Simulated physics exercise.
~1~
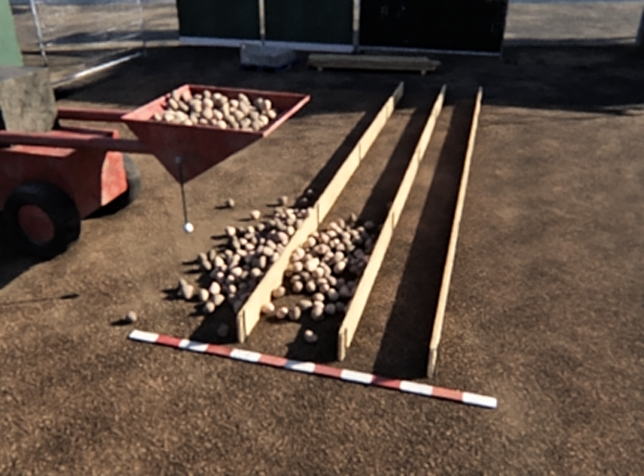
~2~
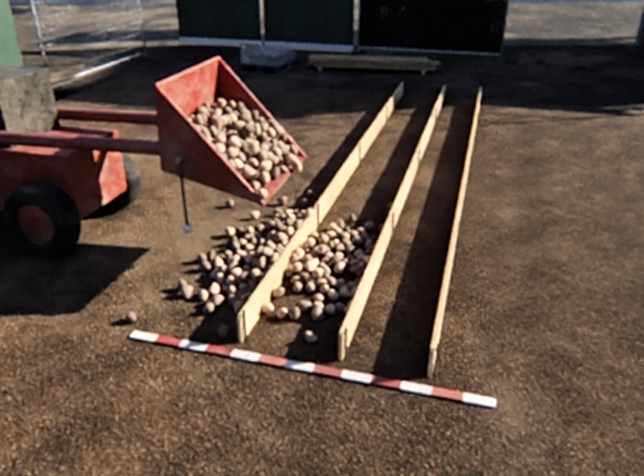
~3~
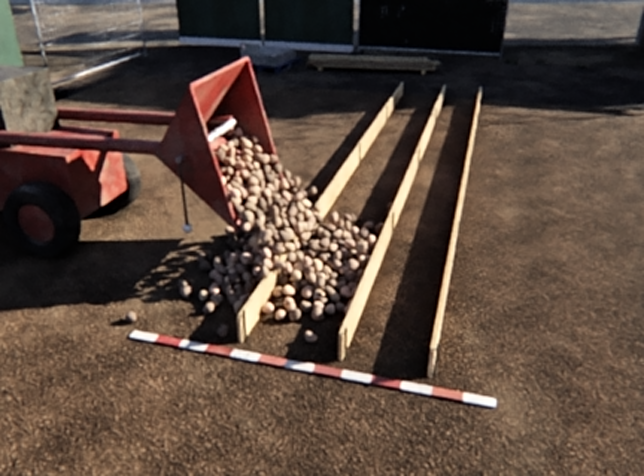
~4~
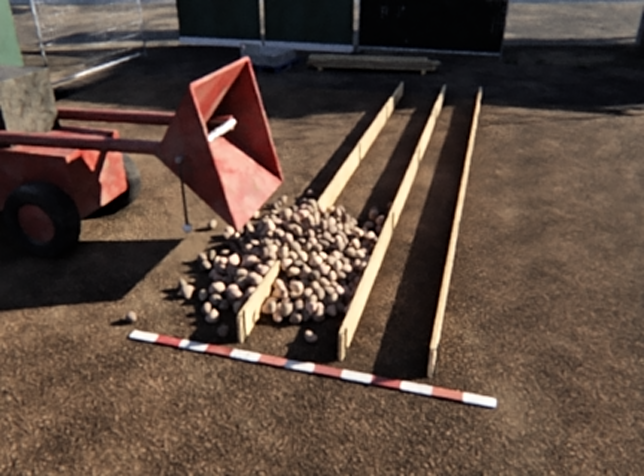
A red loader tips its bucket and pours cobbles onto the loose pile between planks.
